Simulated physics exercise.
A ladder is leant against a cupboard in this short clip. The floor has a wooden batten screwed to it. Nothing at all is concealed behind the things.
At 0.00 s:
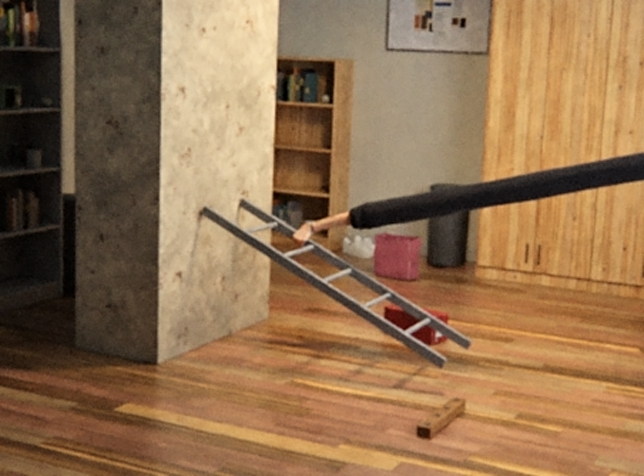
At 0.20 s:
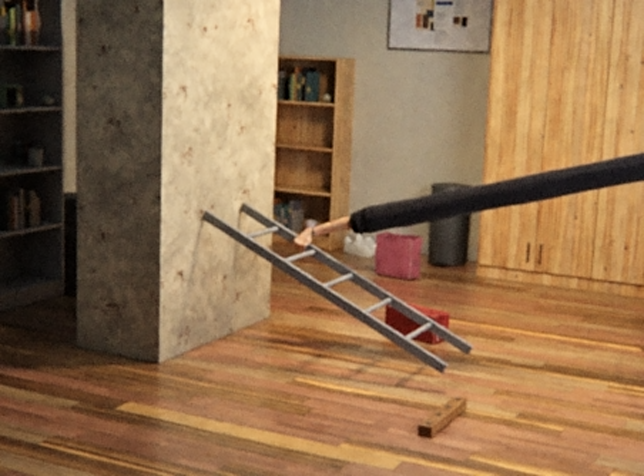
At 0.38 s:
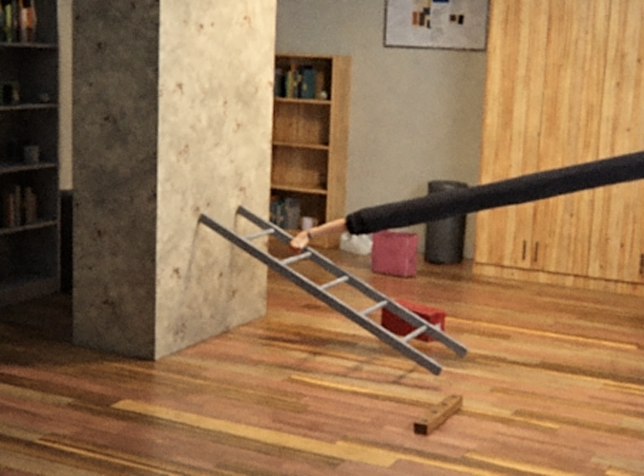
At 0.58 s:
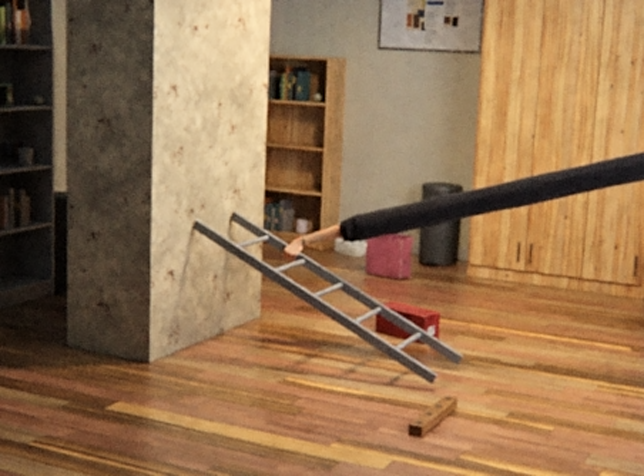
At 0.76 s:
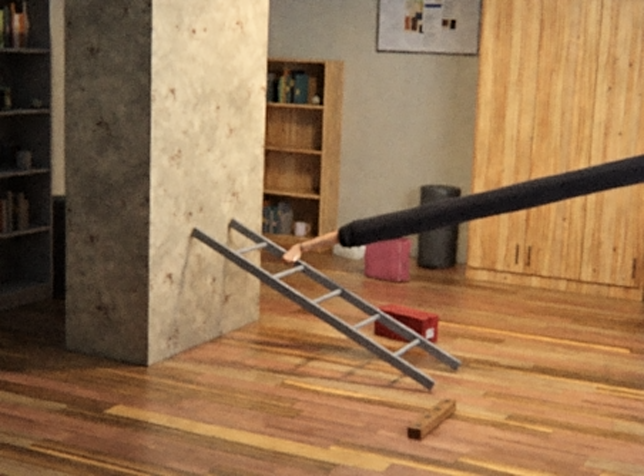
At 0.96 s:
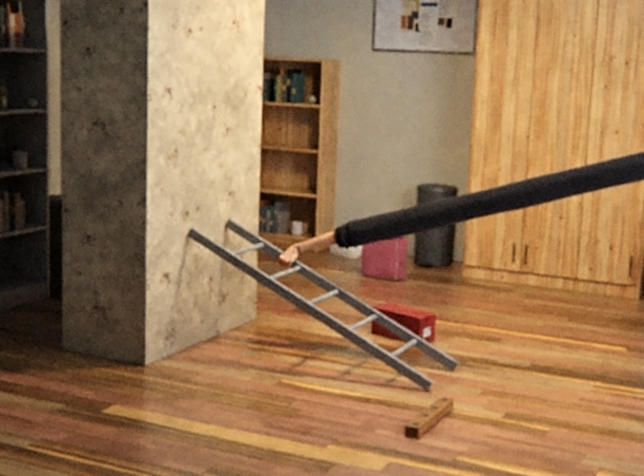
A grey ladder, gripped by a hand on a long, dark-sleeved arm, is lowered slightly at a slant beside a tall, mottled column, with a red box behind it and a wooden batten on the floor, and remains held.
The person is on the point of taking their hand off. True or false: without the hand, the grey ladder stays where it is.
False.
By 1.26 s, grey ladder tilted by 13° near (329, 330).
By 1.42 s, grey ladder tilted by 25° near (332, 345).
When it is over (2.7 s), the grey ladder slides out and falls, near (333, 357); the rest as before.
